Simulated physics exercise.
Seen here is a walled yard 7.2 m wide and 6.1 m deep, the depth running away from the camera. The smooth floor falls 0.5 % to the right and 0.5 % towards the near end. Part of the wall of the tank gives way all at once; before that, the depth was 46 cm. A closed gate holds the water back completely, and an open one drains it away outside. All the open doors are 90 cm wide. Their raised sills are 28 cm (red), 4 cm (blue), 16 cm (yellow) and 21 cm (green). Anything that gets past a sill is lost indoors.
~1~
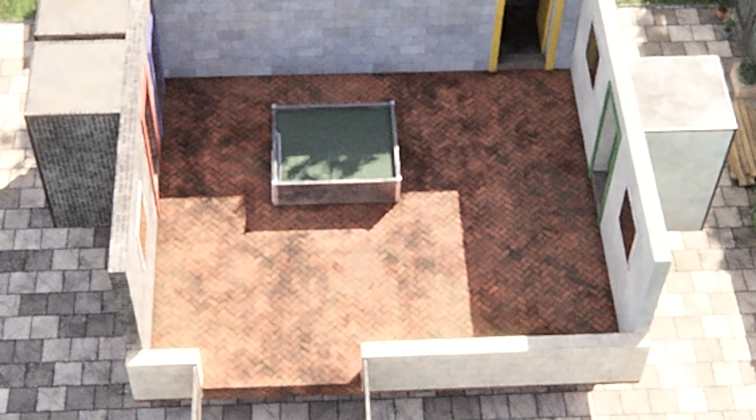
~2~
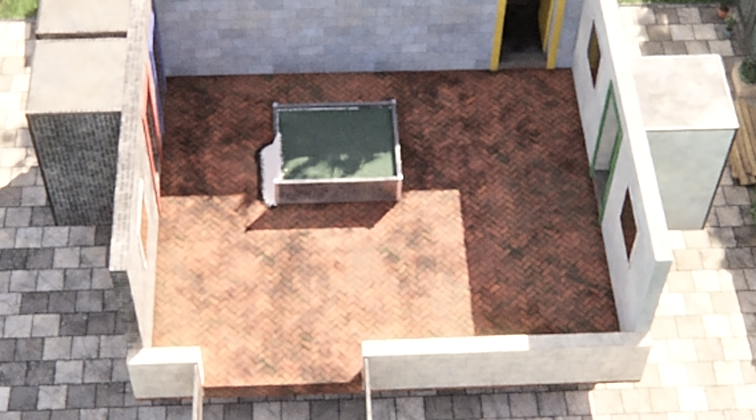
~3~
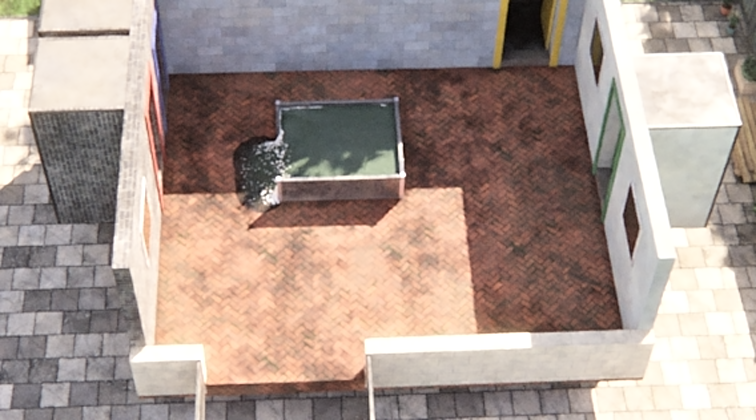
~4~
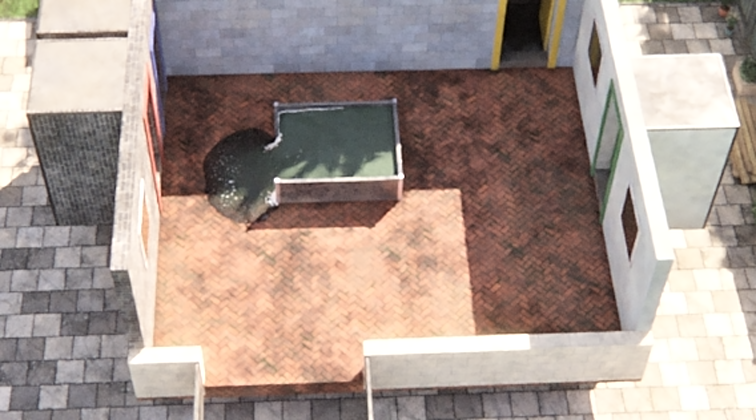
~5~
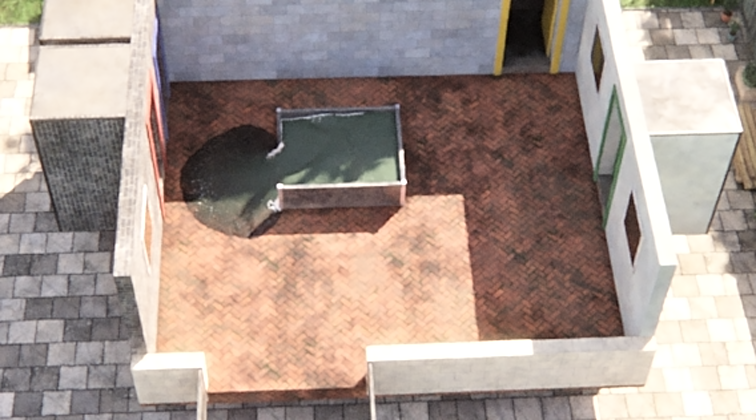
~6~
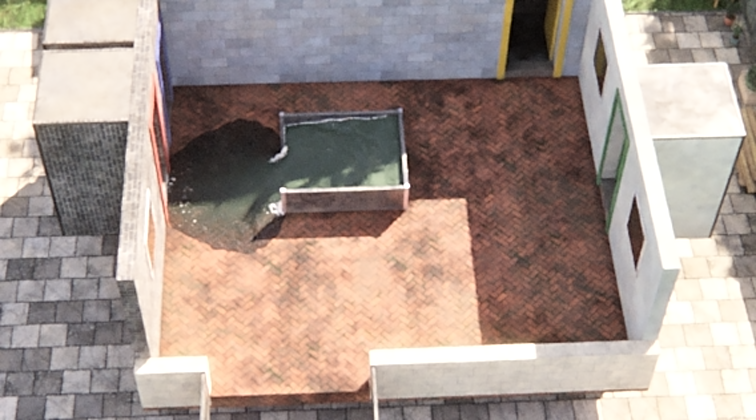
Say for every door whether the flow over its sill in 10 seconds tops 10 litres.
Outcome: Red door: Fails to top it. Blue door: Tops it. Yellow door: Fails to top it. Green door: Fails to top it.
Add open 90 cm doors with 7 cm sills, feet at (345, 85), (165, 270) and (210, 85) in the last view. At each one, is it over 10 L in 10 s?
In sequence the answers are less than that, more than that and more than that.
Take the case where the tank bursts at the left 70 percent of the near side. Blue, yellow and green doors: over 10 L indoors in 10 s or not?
Then: Blue under, yellow under, green below.
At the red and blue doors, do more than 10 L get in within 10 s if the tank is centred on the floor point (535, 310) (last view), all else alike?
Relative to the limit, red is within it and blue is within it.
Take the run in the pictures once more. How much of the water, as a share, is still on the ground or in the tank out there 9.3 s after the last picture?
72 %.
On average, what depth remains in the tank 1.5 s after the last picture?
Roughly 23 centimetres.
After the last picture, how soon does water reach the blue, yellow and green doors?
Door times: Blue 0.5 s / yellow 5.5 s / green 8.0 s.
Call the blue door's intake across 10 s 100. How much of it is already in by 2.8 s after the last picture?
Roughly 45 percent is in by then.
Then, 0.7 s after the last picture water covers 15 % of the floor and is deepest (25 cm) near (168, 196); red door 24 cm at the sill, 0 L in, blue door 7 cm at the sill, 0 L in, yellow door not reached, green door not reached.
Then, 1.5 s after the last picture water covers 20 % of the floor and is deepest (26 cm) near (179, 196); red door 25 cm at the sill, 0 L in, blue door 10 cm at the sill, 10 L in, yellow door not reached, green door not reached.
Then, 2.8 s after the last picture water covers 30 % of the floor and is deepest (21 cm) near (158, 384); red door 15 cm at the sill, 0 L in, blue door 8 cm at the sill, 30 L in, yellow door not reached, green door not reached.
Then, 5.3 s after the last picture water covers 45 % of the floor and is deepest (10 cm) near (158, 384); red door 9 cm at the sill, 0 L in, blue door 8 cm at the sill, 55 L in, yellow door not reached, green door not reached.
Then, 9.3 s after the last picture water covers 65 % of the floor and is deepest (6 cm) near (158, 384); red door 5 cm at the sill, 0 L in, blue door 4 cm at the sill, 69 L in, yellow door 3 cm at the sill, 0 L in, green door 2 cm at the sill, 0 L in.
